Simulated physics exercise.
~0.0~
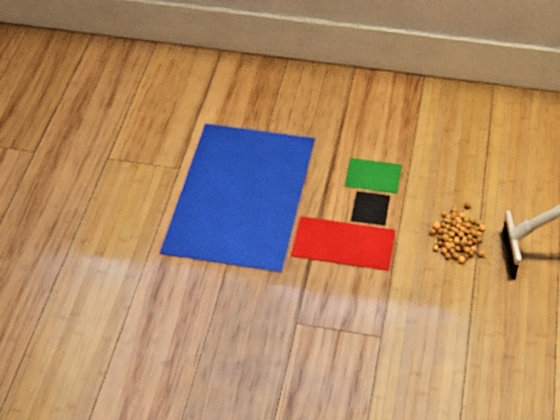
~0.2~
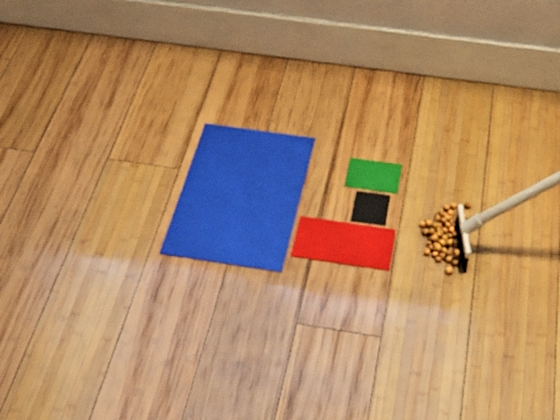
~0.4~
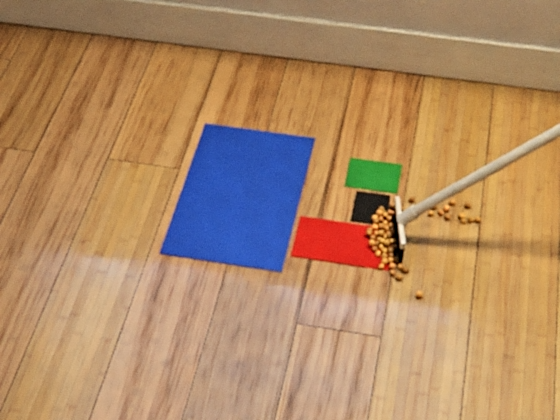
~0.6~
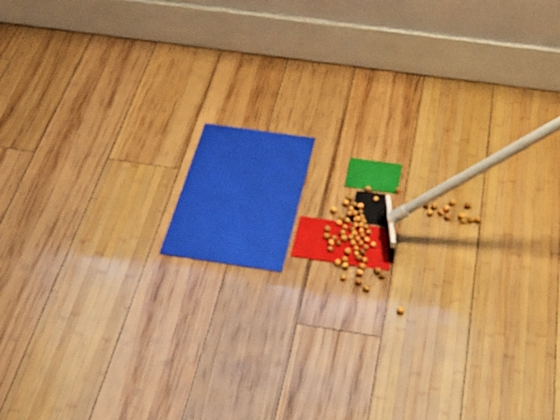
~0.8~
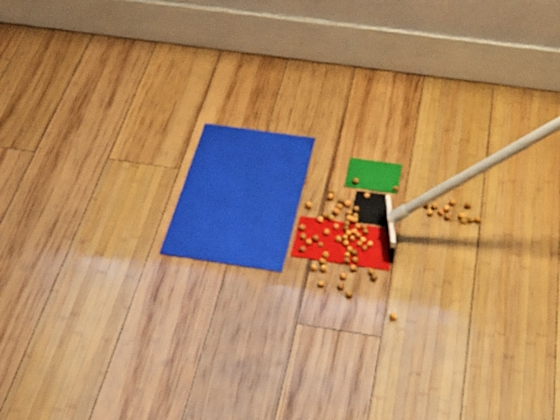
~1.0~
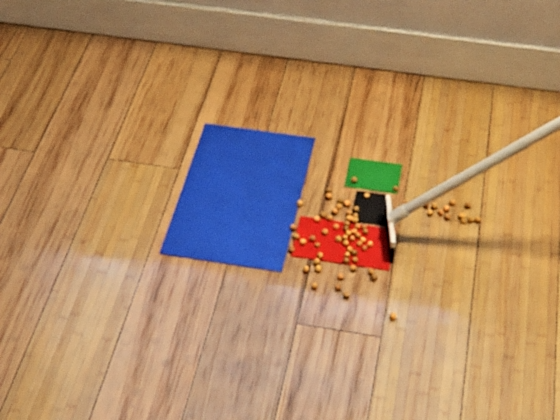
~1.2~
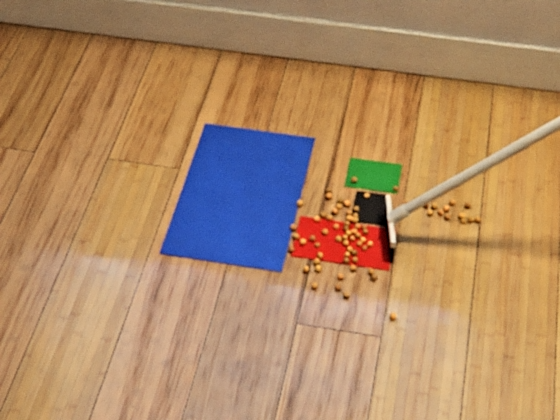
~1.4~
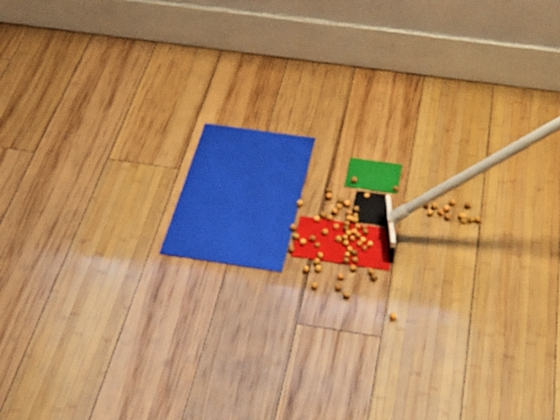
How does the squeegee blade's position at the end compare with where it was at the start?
At the start the blade stands on bare floor to the right of the bead pile. By the end it is farther left and slightly farther up, resting at the right edge of the red and black sheets.
